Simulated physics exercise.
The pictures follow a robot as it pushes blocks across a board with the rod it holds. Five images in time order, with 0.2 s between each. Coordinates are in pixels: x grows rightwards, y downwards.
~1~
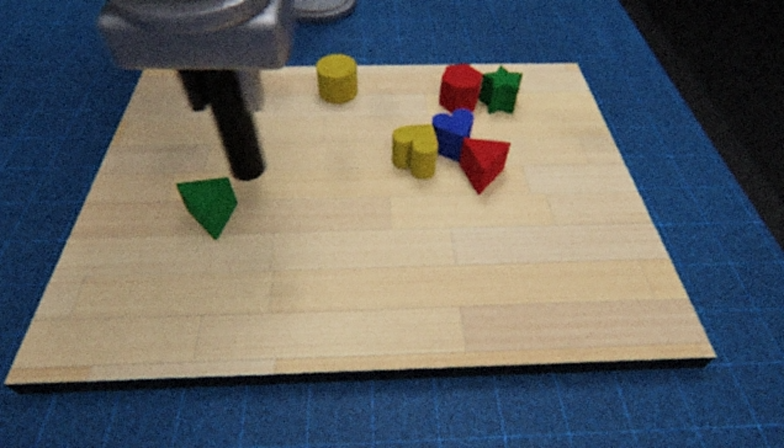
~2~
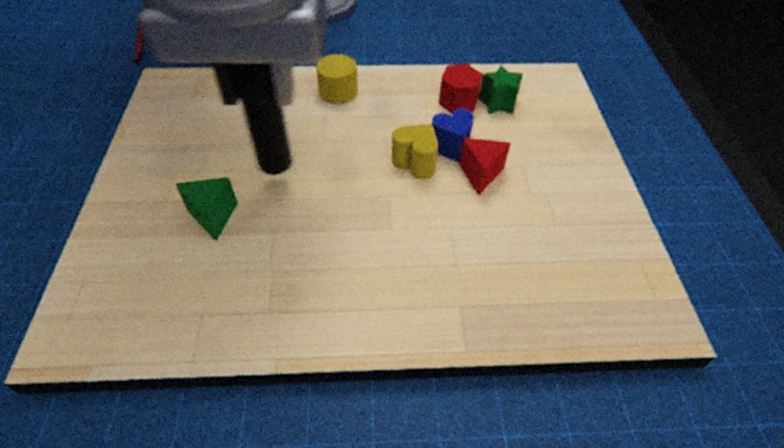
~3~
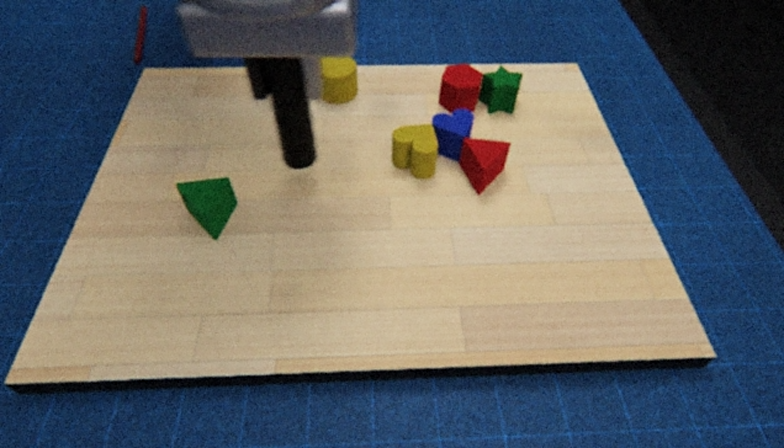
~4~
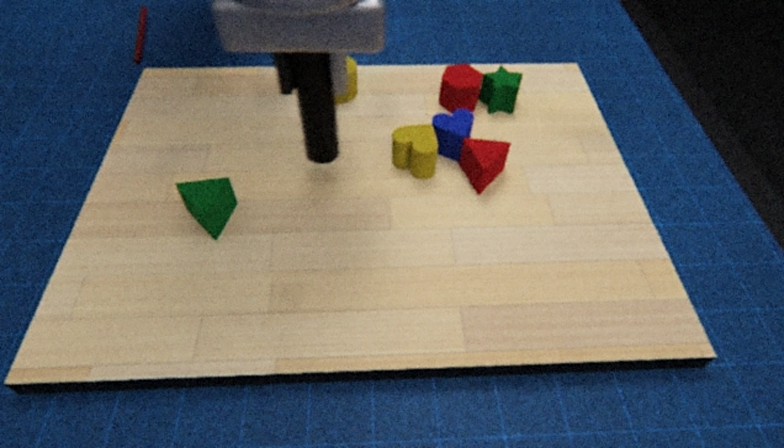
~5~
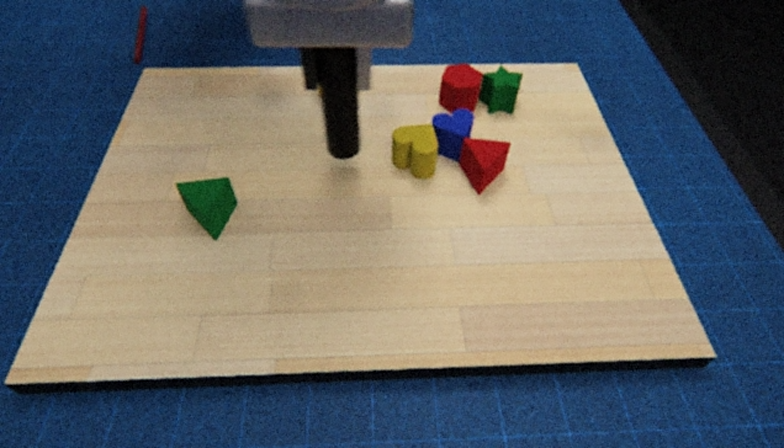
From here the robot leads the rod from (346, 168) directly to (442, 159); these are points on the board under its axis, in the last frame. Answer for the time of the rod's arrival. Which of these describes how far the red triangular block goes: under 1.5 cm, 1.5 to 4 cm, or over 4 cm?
It falls in the 1.5 to 4 cm band.
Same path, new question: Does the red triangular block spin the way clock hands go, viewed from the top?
My answer is yes.
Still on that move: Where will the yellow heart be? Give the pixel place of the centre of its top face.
The centre of its top will be at (484, 126).
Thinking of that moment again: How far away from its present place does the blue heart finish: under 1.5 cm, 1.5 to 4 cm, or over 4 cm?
Displaced more than 4 cm.
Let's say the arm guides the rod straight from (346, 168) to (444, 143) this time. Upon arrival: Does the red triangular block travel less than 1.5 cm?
No, it doesn't check out.
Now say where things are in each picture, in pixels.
In the first frame, rod tip (249, 169); block tops, yellow heart (418, 137); blue heart (455, 121); red triangular block (487, 149).
In the second frame, rod (276, 163); blocks unchanged.
In the third frame, rod (300, 158); blocks unchanged.
In the fourth frame, rod (323, 153); blocks unchanged.
In the fifth frame, rod (344, 148); yellow heart (418, 137); blue heart (455, 121); red triangular block (487, 149).
The first path, step by step. One third of the way, rod (379, 145); nothing pushed yet.
Two thirds of the way, rod (413, 142); yellow heart (453, 131); blue heart (475, 111), turned 20° clockwise; red triangular block (491, 147), turned 20° clockwise.
At the end, rod (445, 139); yellow heart (484, 126), turned 20° anticlockwise; blue heart (498, 103); red triangular block (513, 147), turned 80° clockwise.
